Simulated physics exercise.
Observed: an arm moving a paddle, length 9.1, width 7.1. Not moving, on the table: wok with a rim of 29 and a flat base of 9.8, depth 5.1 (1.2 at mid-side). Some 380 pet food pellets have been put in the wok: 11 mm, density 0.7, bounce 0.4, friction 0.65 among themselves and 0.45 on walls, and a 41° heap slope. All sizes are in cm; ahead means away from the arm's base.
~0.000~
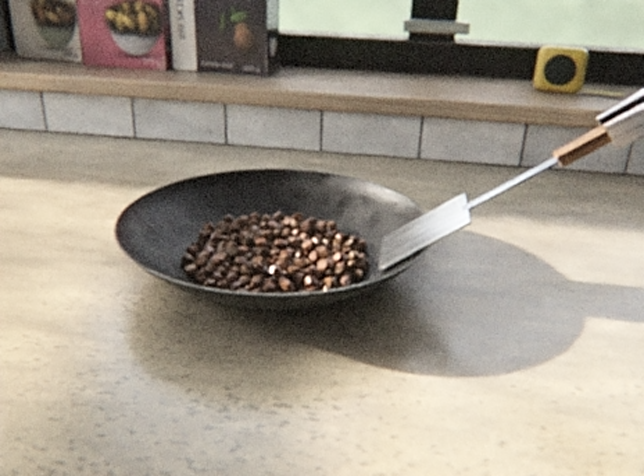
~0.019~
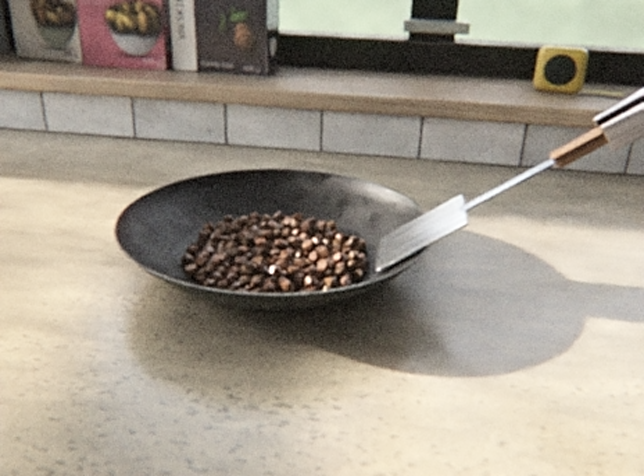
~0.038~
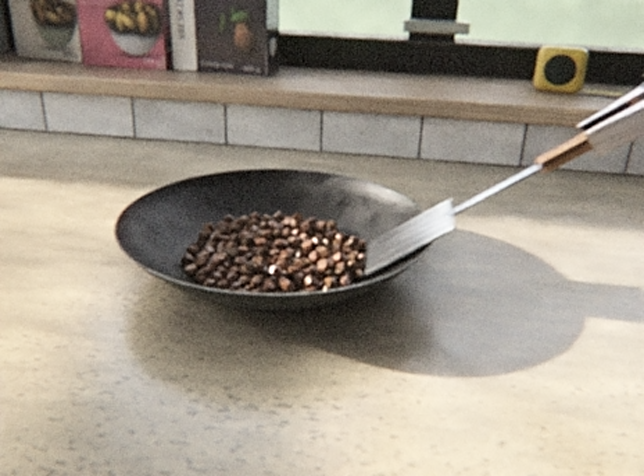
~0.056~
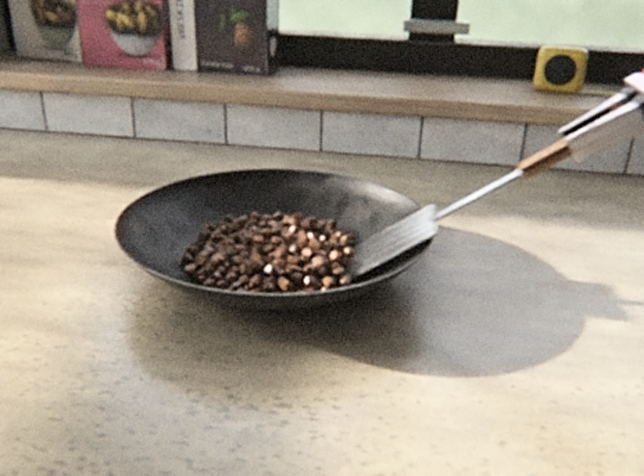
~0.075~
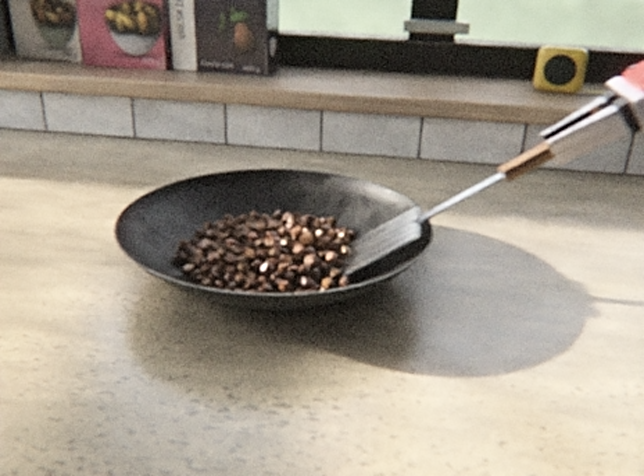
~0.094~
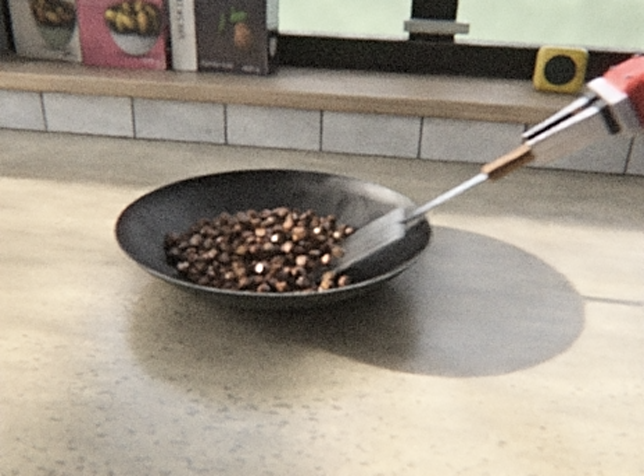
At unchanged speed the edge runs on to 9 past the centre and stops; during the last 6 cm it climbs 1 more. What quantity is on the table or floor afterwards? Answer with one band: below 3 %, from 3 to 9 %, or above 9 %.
Above 9 %.
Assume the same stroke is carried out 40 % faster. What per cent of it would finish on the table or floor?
The share on the table or floor would be about 20 percent.
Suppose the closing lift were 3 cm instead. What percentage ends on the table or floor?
Some 10 per cent.
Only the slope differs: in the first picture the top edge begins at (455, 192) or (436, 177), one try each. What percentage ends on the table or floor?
First try roughly 20 percent, second try roughly 20 percent.
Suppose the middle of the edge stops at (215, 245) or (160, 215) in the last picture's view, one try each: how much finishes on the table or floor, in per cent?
Estimates, in order: 5 % and 35 %.
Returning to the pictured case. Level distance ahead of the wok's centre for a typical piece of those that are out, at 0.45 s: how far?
Some 20 centimetres ahead.
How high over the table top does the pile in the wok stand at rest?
6.0 cm.
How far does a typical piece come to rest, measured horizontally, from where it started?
Roughly 5 centimetres.
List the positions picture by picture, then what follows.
Paddle top edge at (468, 208), sloping 36°; upper third of the load around (279, 245), from x 185 to 365, top at y 215; 380 in the wok, in the first frame.
Paddle top edge at (465, 209), sloping 36°; upper third of the load around (279, 245), from x 185 to 365, top at y 215, in the second frame.
Paddle top edge at (452, 214), sloping 36°; upper third of the load around (279, 245), from x 185 to 360, top at y 215, in the third frame.
Paddle top edge at (435, 218), sloping 36°; upper third of the load around (284, 246), from x 185 to 350, top at y 215, in the fourth frame.
Paddle top edge at (418, 221), sloping 36°; upper third of the load around (275, 243), from x 180 to 350, top at y 215, in the fifth frame.
Paddle top edge at (402, 222), sloping 36°; upper third of the load around (260, 237), from x 170 to 350, top at y 215; 380 in the wok, in the sixth frame.
After 0.16 s, sloping 36°, highest piece 6 above the table; 380 in the wok.
After 0.22 s, sloping 36°, highest piece 6 above the table; 380 in the wok.
After 0.45 s, sloping 36°, highest piece 7 above the table; 325 in the wok, 51 on the table or floor, 4 on the blade or in flight.
After 1.50 s, sloping 36°, highest piece 6 above the table; 323 in the wok, 57 on the table or floor.
At rest, 323 in the wok, 57 on the table or floor. That is 15 % on the table or floor.
